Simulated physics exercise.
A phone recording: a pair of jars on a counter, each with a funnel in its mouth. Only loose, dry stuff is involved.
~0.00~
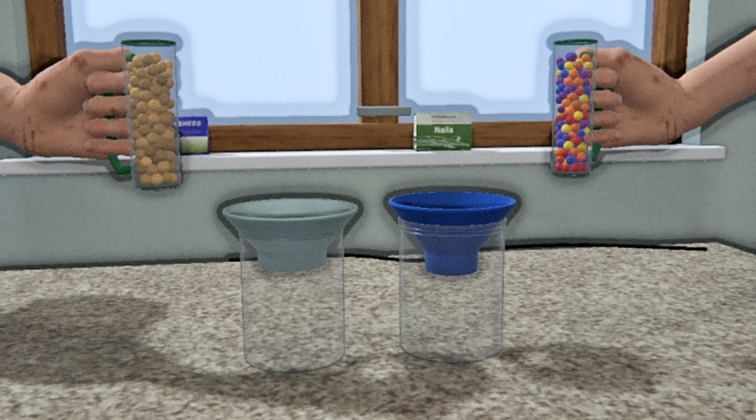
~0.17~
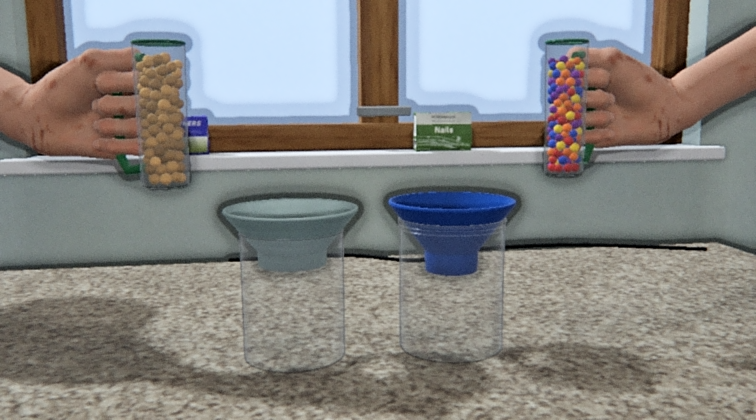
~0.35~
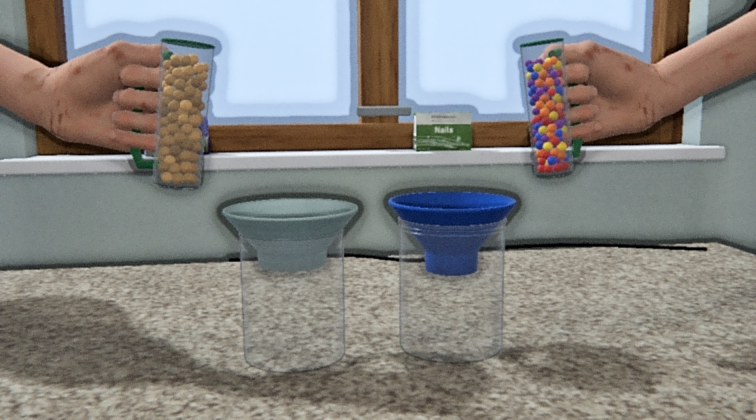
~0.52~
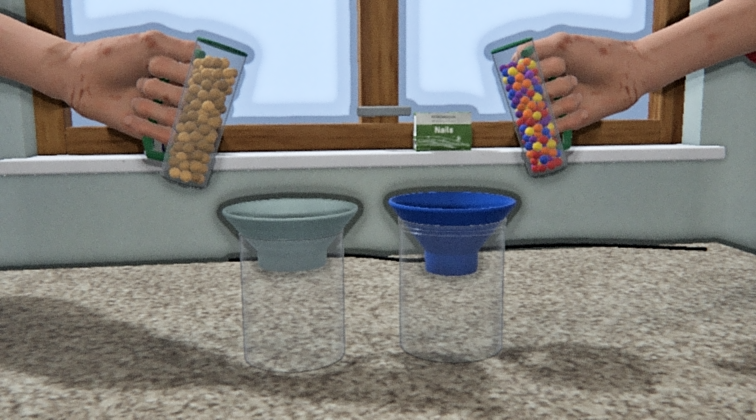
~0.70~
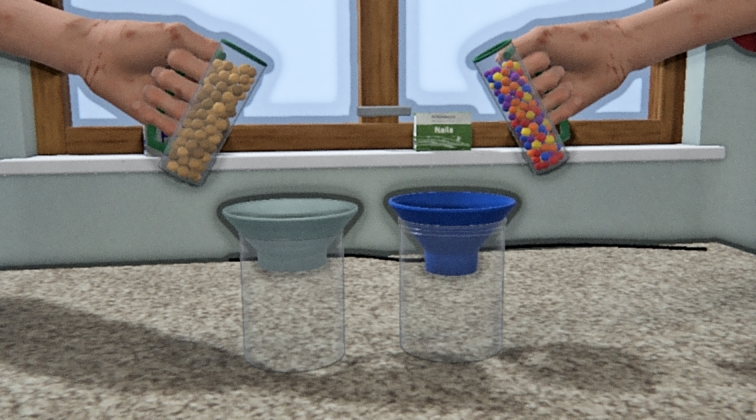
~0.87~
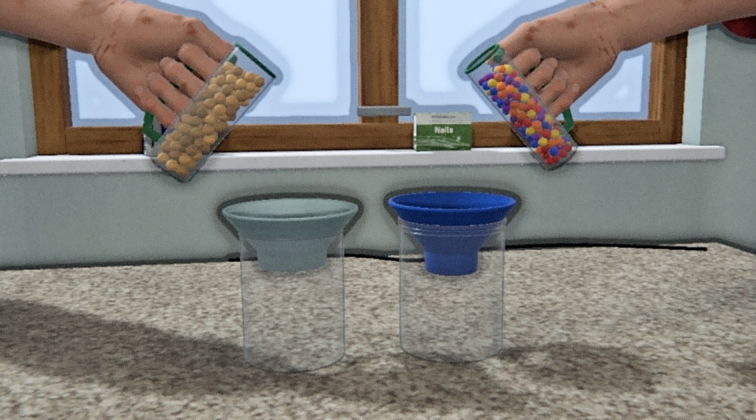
At the start, two hands hold upright clear cups, tan beads on the left and multicoloured beads on the right, behind two jars fitted with funnels. The hands move the cups inward, then tilt them steadily toward each other, while the beads stay inside and the jars remain empty.
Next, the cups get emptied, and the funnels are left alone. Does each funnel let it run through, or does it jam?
Left: Watch it pour right through, right: Watch it pour right through.
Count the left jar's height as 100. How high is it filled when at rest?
About 20 in a hundred.
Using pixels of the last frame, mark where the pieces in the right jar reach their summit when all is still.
About (475, 331).
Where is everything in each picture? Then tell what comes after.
The first picture shows left funnel at (291, 219), outlet at (293, 264), about 6 pieces wide; left cup at (153, 115), holding round wooden beads; right funnel at (452, 210), outlet at (451, 270), about 6 pieces wide; right cup at (573, 108), holding round plastic beads.
The second picture shows left cup at (162, 115), upright; right cup at (565, 108), upright.
The third picture shows left cup at (182, 115), tipped 8°; right cup at (548, 109), tipped 8°.
The fourth picture shows left cup at (202, 115), tipped 19°; right cup at (530, 109), tipped 19°.
The fifth picture shows left cup at (211, 114), tipped 30°; right cup at (522, 109), tipped 30°.
The sixth picture shows left funnel at (291, 219), outlet at (293, 264); left cup at (211, 114), tipped 41°; right funnel at (452, 210), outlet at (451, 270); right cup at (522, 109), tipped 41°.
After 1.28 s, left, all still in the cup; right, all still in the cup.
After 1.72 s, left, nearly all still in the cup, a small part in or over the funnel; right, nearly all still in the cup, a stray few in or over the funnel.
After 2.23 s, left, about a quarter still in the cup, about a third in or over the funnel, about half down in the jar; right, about a quarter still in the cup, about a third in or over the funnel, about half down in the jar.
At rest (3.4 s), left, all down in the jar; right, all down in the jar.
